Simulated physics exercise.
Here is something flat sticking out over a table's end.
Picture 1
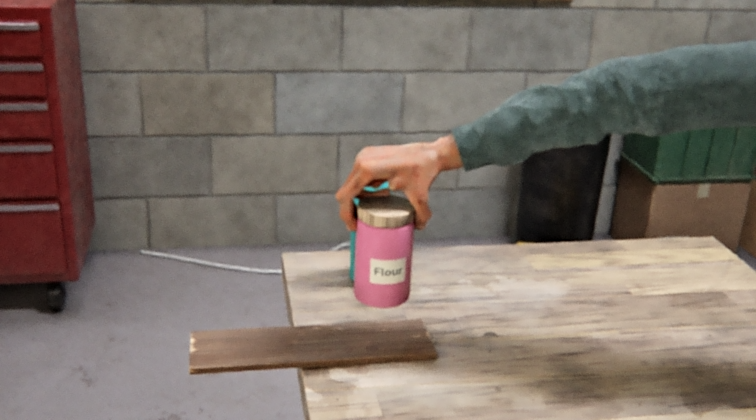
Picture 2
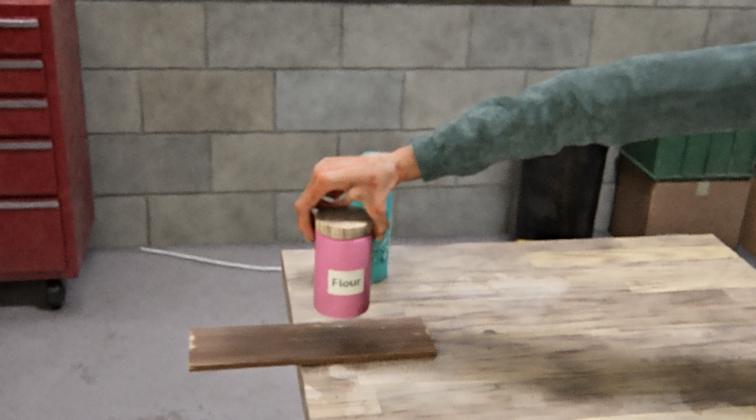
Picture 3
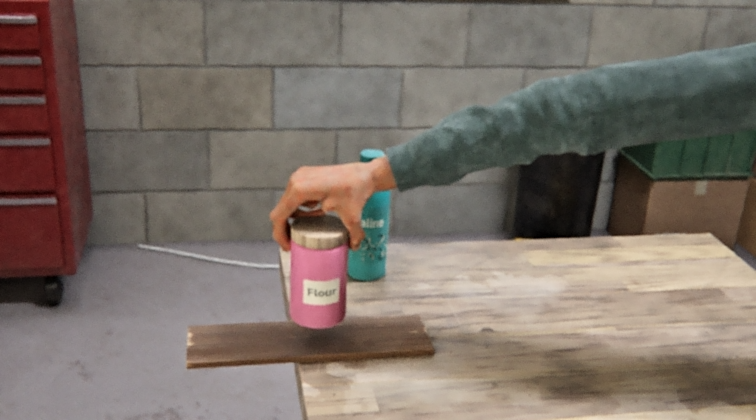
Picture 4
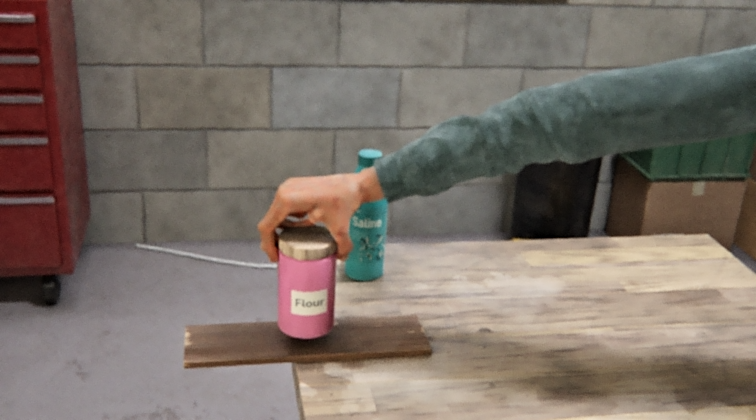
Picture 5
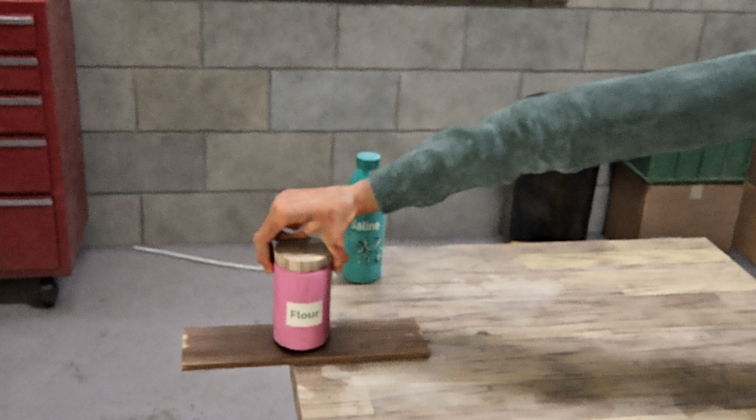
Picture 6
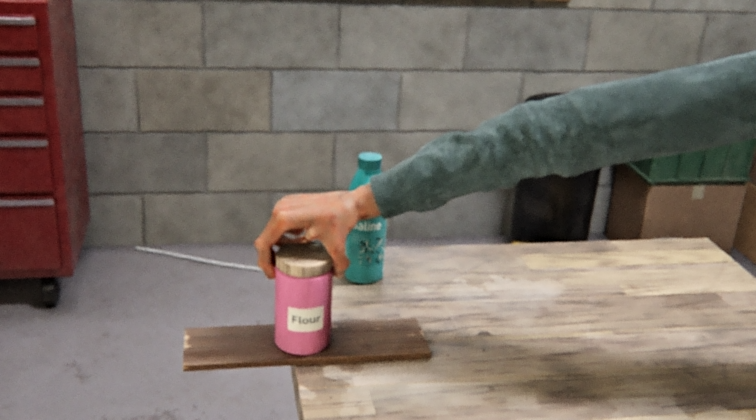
A hand lowers a pink flour jar leftward onto a wooden board overhanging the table's edge.
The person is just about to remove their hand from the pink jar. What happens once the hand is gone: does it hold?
It is going to be stable.
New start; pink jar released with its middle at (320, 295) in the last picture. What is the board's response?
Outcome: Stable.
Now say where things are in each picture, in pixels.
On its way; pink jar (384, 250), in the first frame.
On its way; pink jar (343, 261), in the second frame.
On its way; pink jar (319, 271); turquoise bottle (369, 214), in the third frame.
On its way; pink jar (307, 281); turquoise bottle (367, 214), in the fourth frame.
On its way; pink jar (302, 292); turquoise bottle (365, 217), in the fifth frame.
In place under the hand; pink jar (304, 297); turquoise bottle (367, 217), in the sixth frame.
Then, 0.40 s past the last view, nothing moves.
Then, 1.10 s past the last view, pink jar resting near (304, 298).
Finally, all 3 still in place. Final places as the last picture's camera would see them, pink jar near (304, 298). The board holds.
